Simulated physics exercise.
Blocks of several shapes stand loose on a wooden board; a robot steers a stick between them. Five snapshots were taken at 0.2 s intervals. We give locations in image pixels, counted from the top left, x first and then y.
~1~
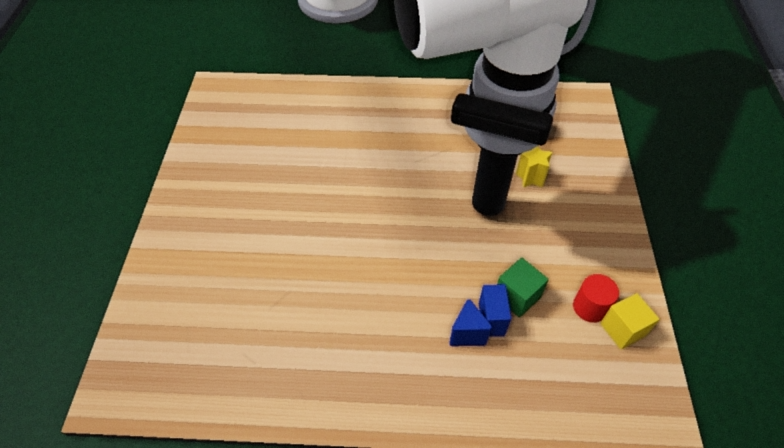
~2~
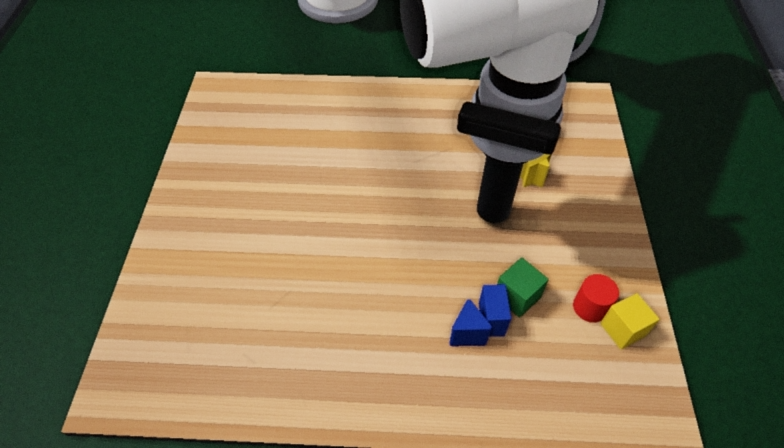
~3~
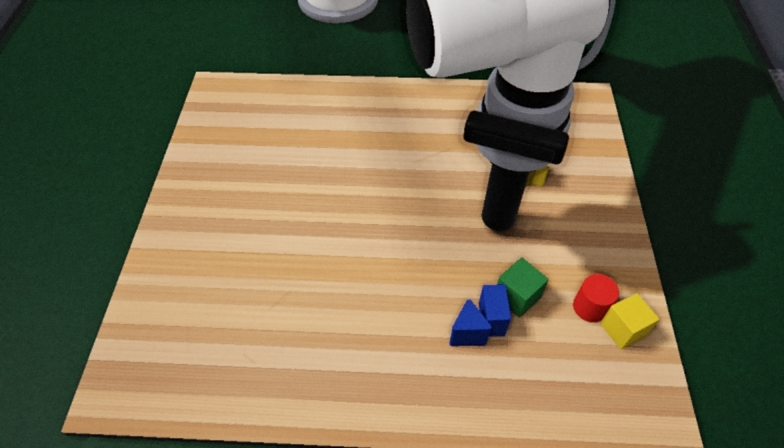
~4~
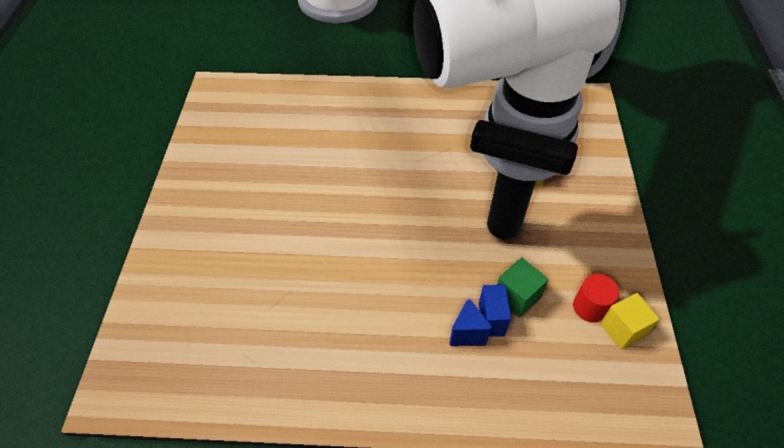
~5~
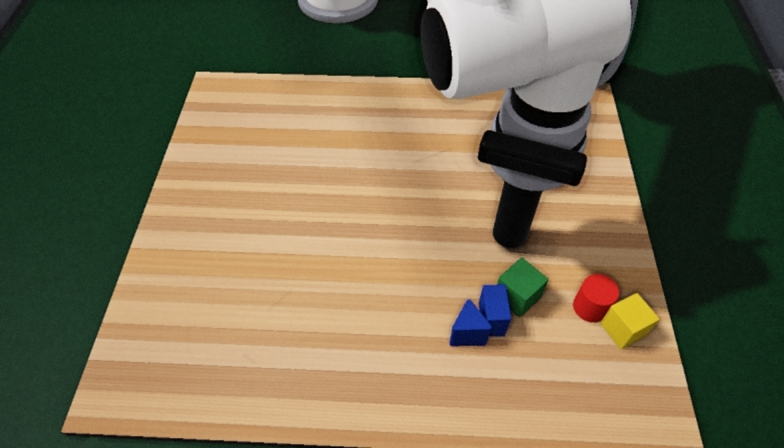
To begin with, a robot arm holds a black stick upright over a wooden board, above a green block, two blue blocks, a red cylinder and a yellow cube. The stick then moves slightly down and right toward the green block, gradually hiding a yellow star, while the blocks stay still.
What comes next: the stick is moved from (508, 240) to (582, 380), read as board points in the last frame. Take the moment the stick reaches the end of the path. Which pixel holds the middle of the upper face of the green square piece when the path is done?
In the picture, it is at (530, 332).
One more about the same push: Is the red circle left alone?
Yes - that is the case.
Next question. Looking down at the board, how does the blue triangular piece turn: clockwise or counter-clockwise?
In a top view, it turns clockwise.
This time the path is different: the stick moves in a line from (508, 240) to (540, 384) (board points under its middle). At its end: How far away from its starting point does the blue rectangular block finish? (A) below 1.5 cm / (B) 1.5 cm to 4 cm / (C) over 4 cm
Choice A: Below 1.5 cm.
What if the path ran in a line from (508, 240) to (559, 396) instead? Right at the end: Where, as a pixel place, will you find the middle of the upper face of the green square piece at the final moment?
It should be at about (520, 364).
The first path, step by step. One third of the way, stick at (532, 277); blue rectangular block at (494, 308); green square piece at (522, 298), turned 30° clockwise.
Two thirds of the way, stick at (556, 324); blue triangular piece at (464, 320), turned 30° clockwise; blue rectangular block at (491, 315); green square piece at (530, 328), turned 95° clockwise.
At the end, stick at (586, 375); blue triangular piece at (464, 320), turned 30° clockwise; blue rectangular block at (491, 315); green square piece at (530, 332), turned 105° clockwise; red circle in place.
